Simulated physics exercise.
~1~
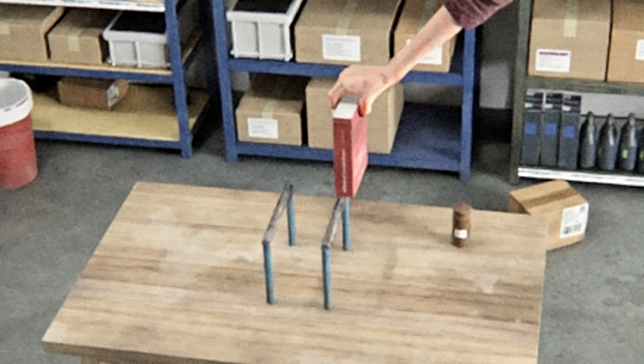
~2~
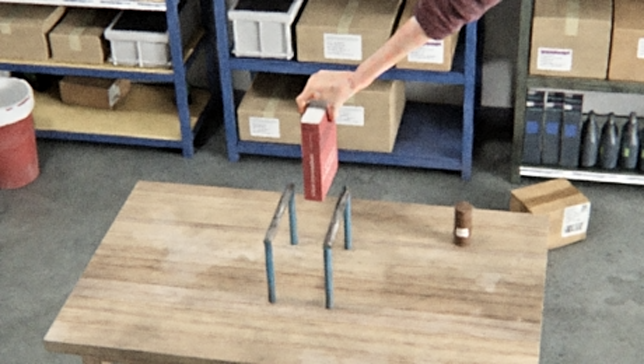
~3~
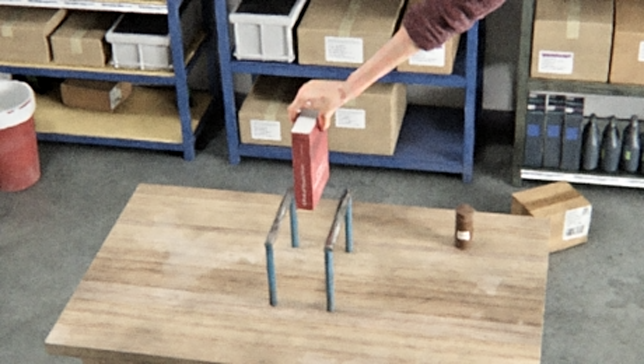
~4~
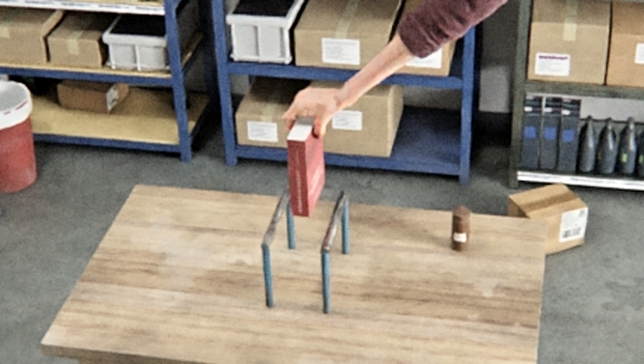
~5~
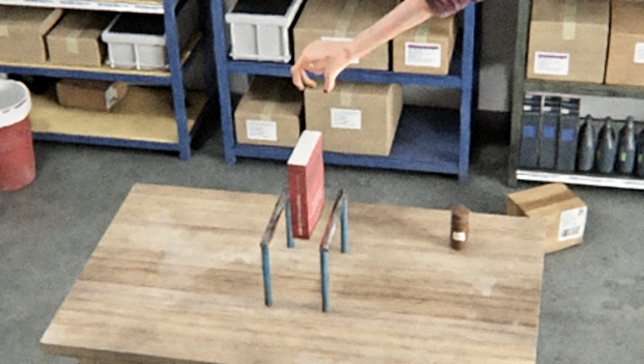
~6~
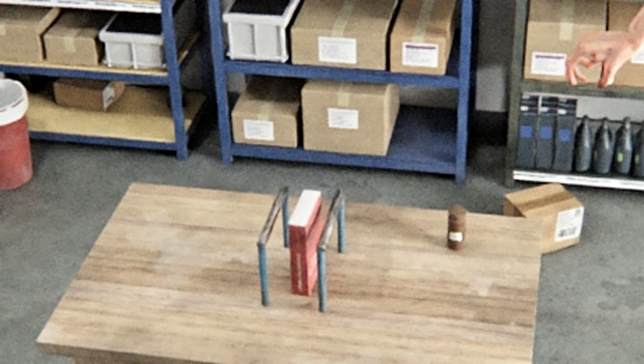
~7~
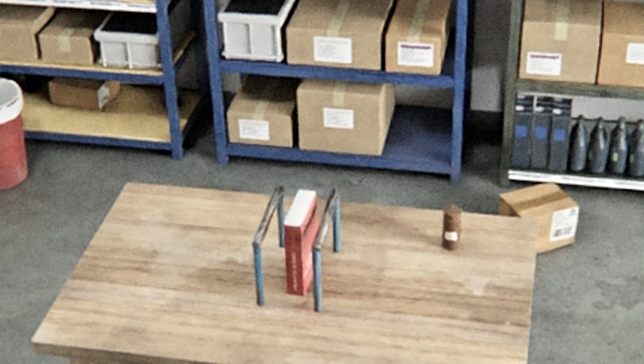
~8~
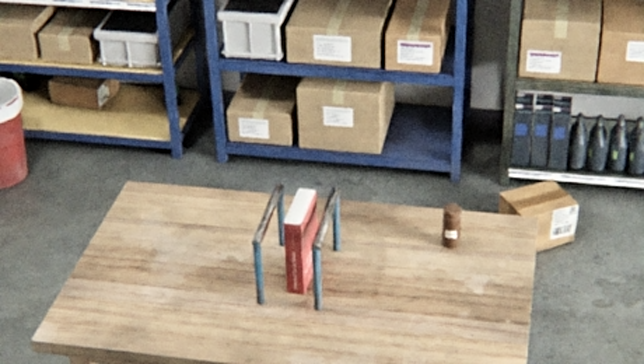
A red book was held upright by a hand above a wooden table, moved left over the gap between two metal supports, and let go. It dropped between them and ended standing on the tabletop, while a small brown shaker stayed put nearby.
